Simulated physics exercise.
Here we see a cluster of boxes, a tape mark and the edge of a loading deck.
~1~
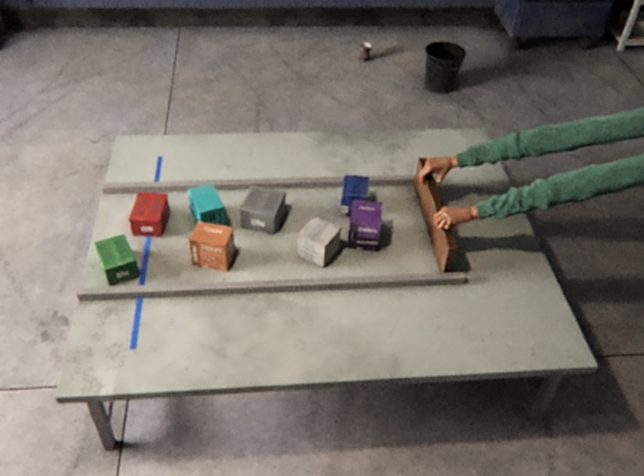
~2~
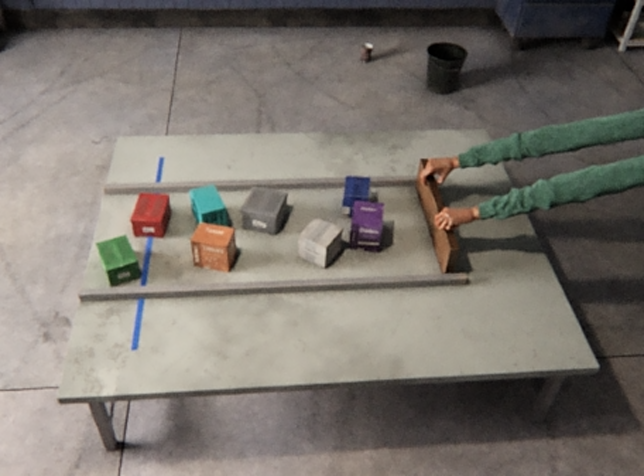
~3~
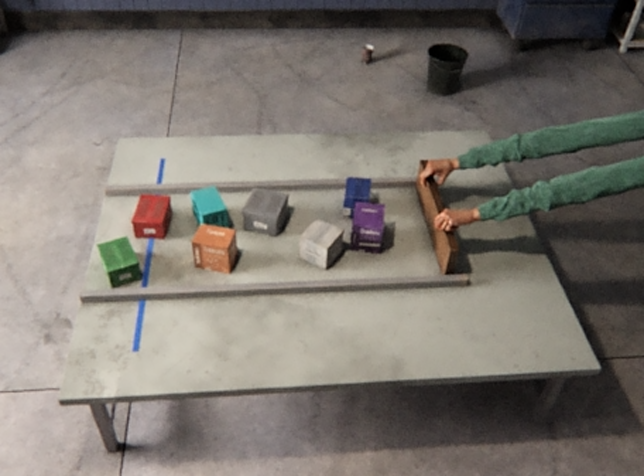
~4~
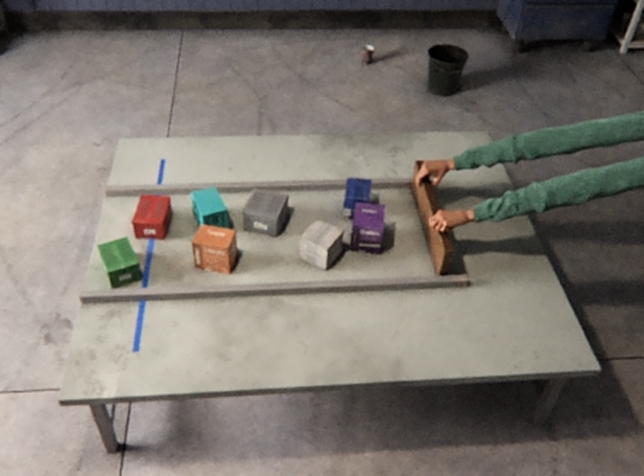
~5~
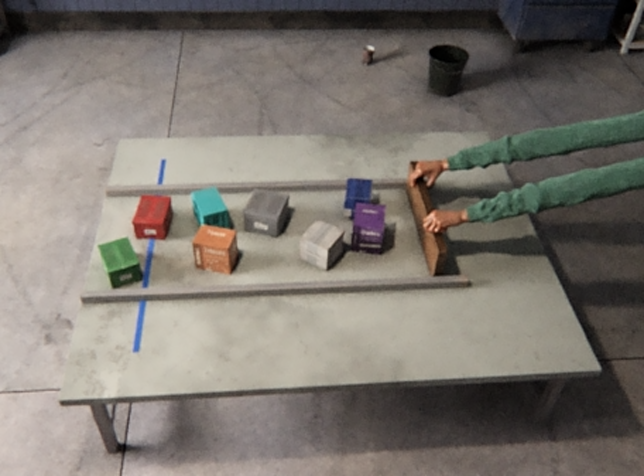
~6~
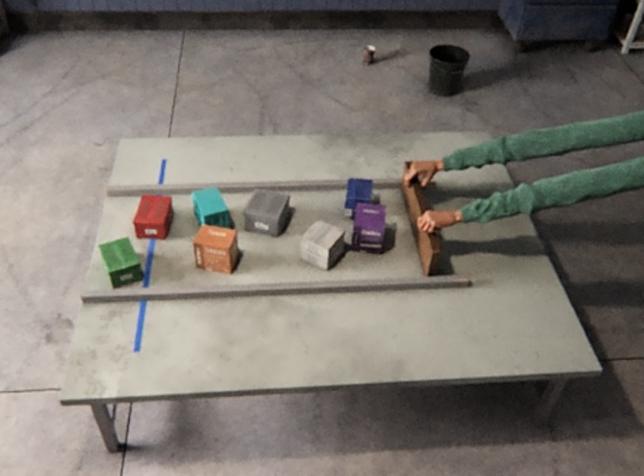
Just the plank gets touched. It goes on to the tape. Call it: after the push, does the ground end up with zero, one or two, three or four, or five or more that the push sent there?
The ground ends up with three or four.
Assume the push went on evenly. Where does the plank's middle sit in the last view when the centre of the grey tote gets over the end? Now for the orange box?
Its middle is about (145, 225) and about (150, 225).
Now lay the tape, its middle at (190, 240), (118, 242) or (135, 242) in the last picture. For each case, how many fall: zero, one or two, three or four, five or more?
In the order of the places given: Either one or two; 5 or more; five or over.
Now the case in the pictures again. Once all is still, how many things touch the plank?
So the total is 3.
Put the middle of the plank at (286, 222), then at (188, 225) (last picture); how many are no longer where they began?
The count is 6 at the first point and 8 at the second.
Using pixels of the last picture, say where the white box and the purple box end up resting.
In the last picture they sit at about (126, 272) and about (133, 238).
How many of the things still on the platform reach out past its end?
The count would be 2.
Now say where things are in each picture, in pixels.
The first frame shows green tote (117, 260); red tote (150, 215); turquoise crate (207, 209); plank (434, 214); tape (148, 238).
The second frame shows red tote (152, 216); blue parcel (356, 197).
The third frame shows turquoise crate (210, 212); orange box (215, 249).
The fourth frame shows green tote (120, 262); plank (430, 217).
The fifth frame shows red tote (153, 218); purple box (368, 229).
The sixth frame shows green tote (121, 262); red tote (154, 218); turquoise crate (211, 212); plank (419, 218); tape (152, 241).
Soon after, none off yet; green tote at rest near (121, 262); red tote at rest near (154, 218); turquoise crate at rest near (211, 212).
Then, none off yet; green tote at rest near (121, 262); red tote moved a little near (138, 218); turquoise crate moved about its own width near (167, 210).
By the end, the number that fall off is three or four; fallen, turquoise crate, red tote and green tote.
